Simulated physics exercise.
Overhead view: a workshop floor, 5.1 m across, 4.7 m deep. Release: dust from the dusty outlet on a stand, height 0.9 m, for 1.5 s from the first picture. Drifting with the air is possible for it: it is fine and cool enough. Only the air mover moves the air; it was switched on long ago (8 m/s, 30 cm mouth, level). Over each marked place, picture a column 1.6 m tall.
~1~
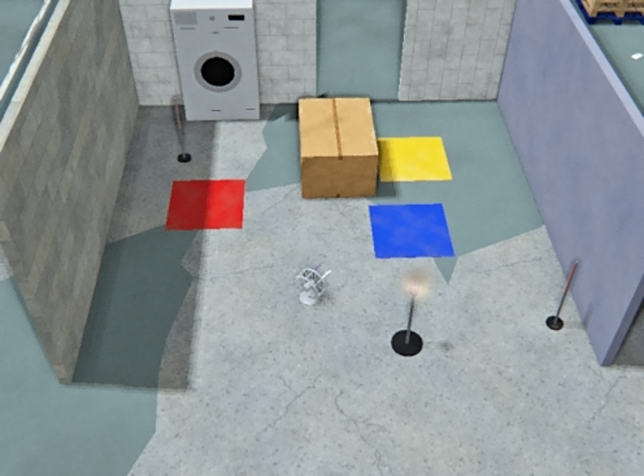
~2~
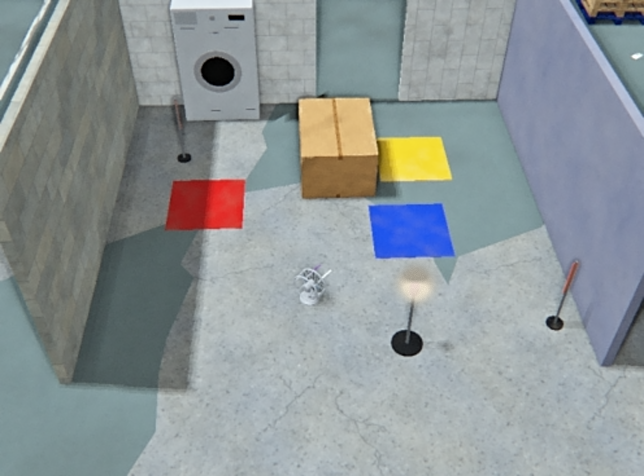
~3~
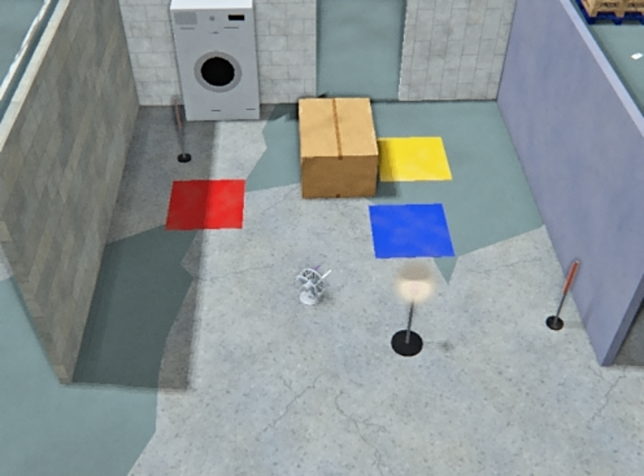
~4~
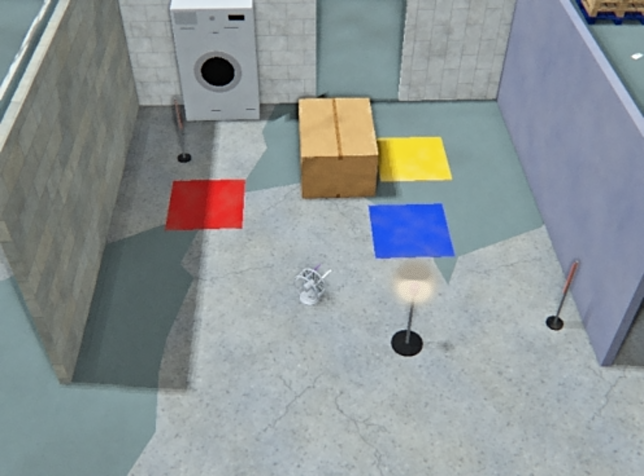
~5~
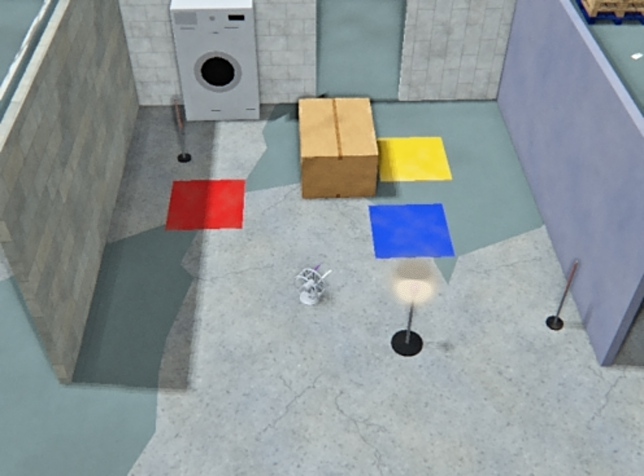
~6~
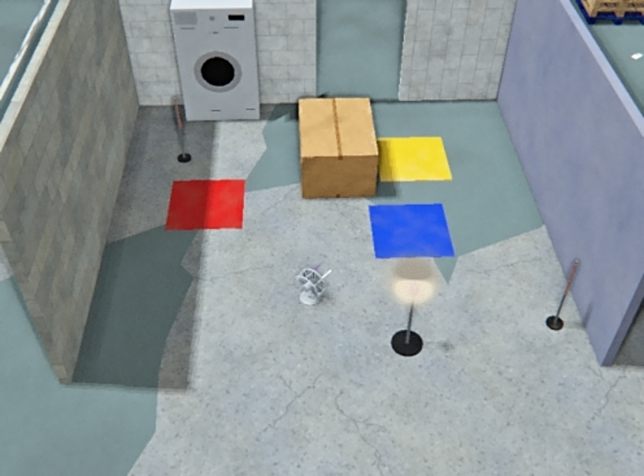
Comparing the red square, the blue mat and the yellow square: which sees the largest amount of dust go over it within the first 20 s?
The most goes over blue.
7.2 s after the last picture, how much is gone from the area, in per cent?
Estimate: Around 20 %.
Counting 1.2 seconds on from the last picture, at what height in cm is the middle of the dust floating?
About 80 cm.
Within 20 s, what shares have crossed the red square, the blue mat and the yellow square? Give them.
Roughly 0 per cent red, 100 per cent blue, 50 per cent yellow.
Then, 1.2 s after the last picture, 0 % has passed over the yellow square, 0 % over the blue mat and 0 % over the red square; 0 % has left the area, and the middle of the rest is near (406, 277).
Then, 3.2 s after the last picture, 0 % has passed over the yellow square, 0 % over the blue mat and 0 % over the red square; 0 % has left the area, and the middle of the rest is near (383, 270).
Then, 7.2 s after the last picture, 51 % has passed over the yellow square, 99 % over the blue mat and 0 % over the red square; 22 % has left the area, and the middle of the rest is near (502, 83).
Then, 19.2 s after the last picture, 53 % has passed over the yellow square, 100 % over the blue mat and 0 % over the red square; 89 % has left the area.
